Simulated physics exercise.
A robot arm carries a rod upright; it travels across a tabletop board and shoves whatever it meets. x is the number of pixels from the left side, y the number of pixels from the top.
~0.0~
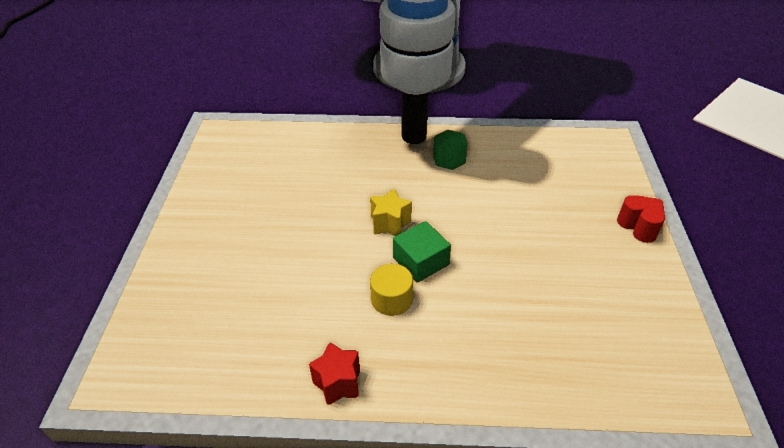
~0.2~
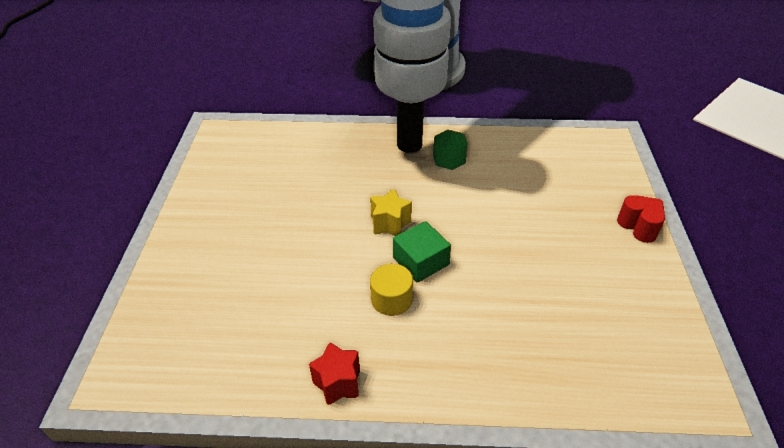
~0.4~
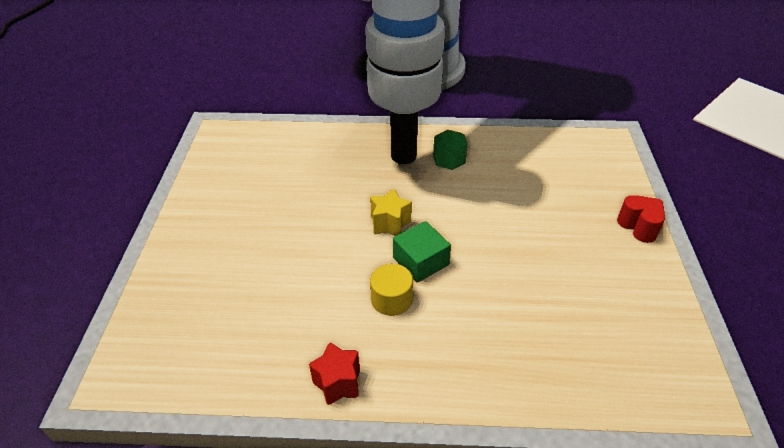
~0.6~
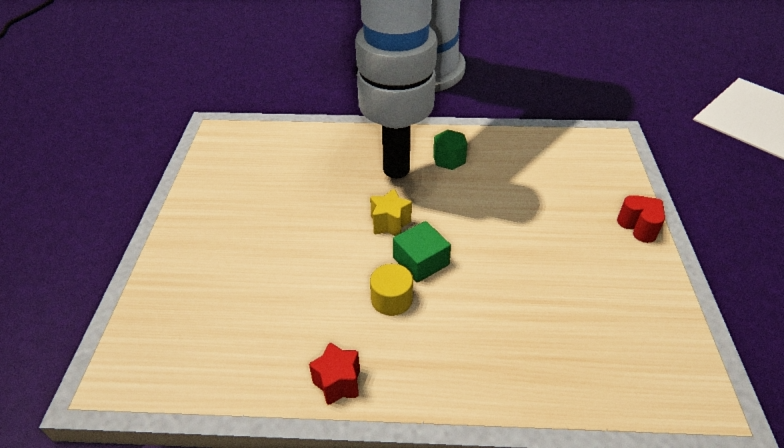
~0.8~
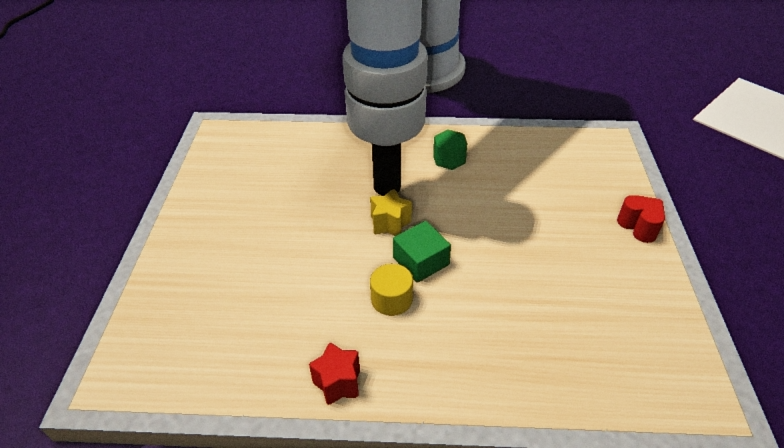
A pale wooden board with a grey rim lies on a purple surface, seen from above and in front by a camera that stays still. A yellow star, green block and yellow disc sit near the middle, with a dark green piece behind, a red heart at right and a red star in front. A grey robot arm moves its black rod forward and slightly left, up to the yellow star, while the pieces stay put.
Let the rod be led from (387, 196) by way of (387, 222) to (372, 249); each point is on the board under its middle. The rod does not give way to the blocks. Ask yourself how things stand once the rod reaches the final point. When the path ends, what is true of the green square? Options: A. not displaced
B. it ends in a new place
(B)
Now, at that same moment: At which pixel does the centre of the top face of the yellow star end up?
The top centre is at (388, 249).
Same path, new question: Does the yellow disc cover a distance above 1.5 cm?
No, it doesn't check out.
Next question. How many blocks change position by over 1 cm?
It should be two.
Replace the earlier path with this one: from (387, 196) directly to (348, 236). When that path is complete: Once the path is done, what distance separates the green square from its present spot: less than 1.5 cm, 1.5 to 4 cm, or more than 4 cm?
Once the path ends, it will sit under 1.5 cm from where it is now.
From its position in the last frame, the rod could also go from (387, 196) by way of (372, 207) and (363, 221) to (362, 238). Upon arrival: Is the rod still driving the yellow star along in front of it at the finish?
The answer is no.
The first path, step by step. Halfway along, rod (387, 214); yellow star (392, 224), turned 15° clockwise; green square (423, 243).
At the end, rod (372, 240); yellow star (388, 249); yellow disc still; green square (431, 254), turned 30° anticlockwise.
